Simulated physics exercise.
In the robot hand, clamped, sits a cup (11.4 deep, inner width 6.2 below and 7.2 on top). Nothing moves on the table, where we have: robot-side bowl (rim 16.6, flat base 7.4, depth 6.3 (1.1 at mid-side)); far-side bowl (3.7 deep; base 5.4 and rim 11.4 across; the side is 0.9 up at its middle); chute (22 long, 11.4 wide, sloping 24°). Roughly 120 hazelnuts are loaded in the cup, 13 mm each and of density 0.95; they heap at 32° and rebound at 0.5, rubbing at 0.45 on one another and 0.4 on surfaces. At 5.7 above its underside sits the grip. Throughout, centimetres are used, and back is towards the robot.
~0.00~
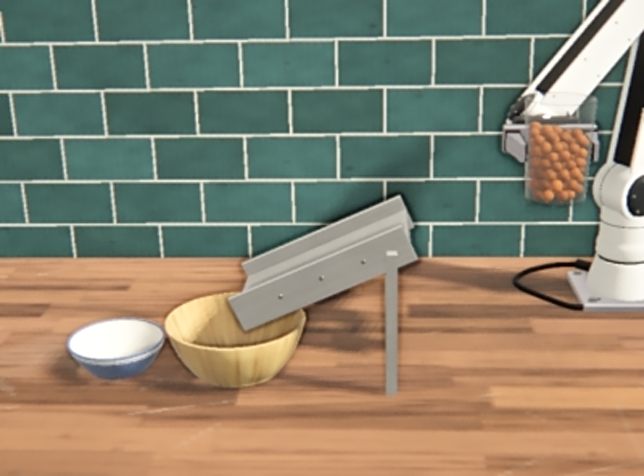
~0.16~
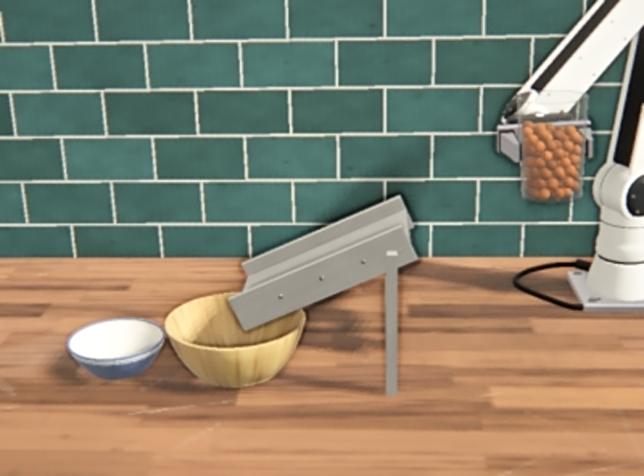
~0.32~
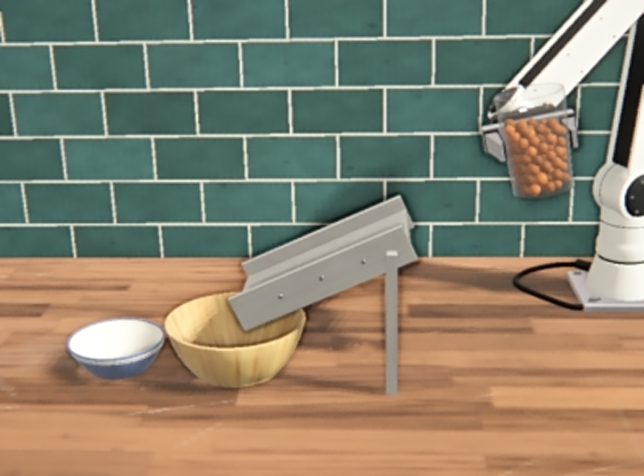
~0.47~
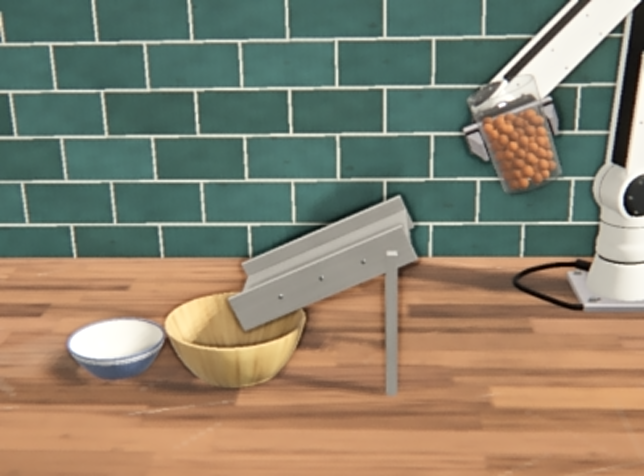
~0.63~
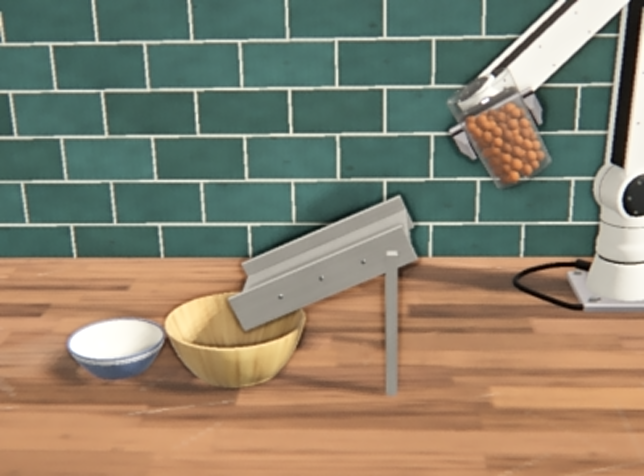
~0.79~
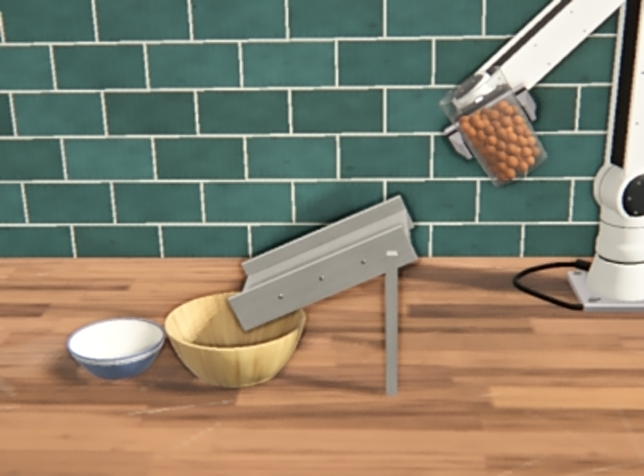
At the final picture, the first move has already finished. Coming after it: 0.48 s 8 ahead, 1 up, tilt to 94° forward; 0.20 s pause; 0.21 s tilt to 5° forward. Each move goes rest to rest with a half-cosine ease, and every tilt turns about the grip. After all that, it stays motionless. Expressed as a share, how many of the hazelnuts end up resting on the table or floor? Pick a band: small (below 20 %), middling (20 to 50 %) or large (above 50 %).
Small, below 20 %.
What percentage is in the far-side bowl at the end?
The share is close to 0 per cent.
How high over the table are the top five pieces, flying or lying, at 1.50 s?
Height: Around 32 cm.
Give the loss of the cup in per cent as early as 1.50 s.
Roughly 20 percent by that moment.
After 1.15 s, tilted 84° forward, highest piece 34 above the table; 119 in the cup.
After 1.50 s, tilted 89° forward, highest piece 33 above the table; 96 in the cup, 1 in the robot-side bowl, 22 on the chute or in flight.
After 1.88 s, tilted 5° forward, highest piece 32 above the table; 88 in the cup, 26 in the robot-side bowl, 1 on the table or floor, 4 on the chute or in flight.
After 2.93 s, tilted 5° forward, highest piece 32 above the table; 88 in the cup, 30 in the robot-side bowl, 1 on the table or floor.
In the end, 88 in the cup, 30 in the robot-side bowl, 1 on the table or floor. That is 1 % on the table or floor.
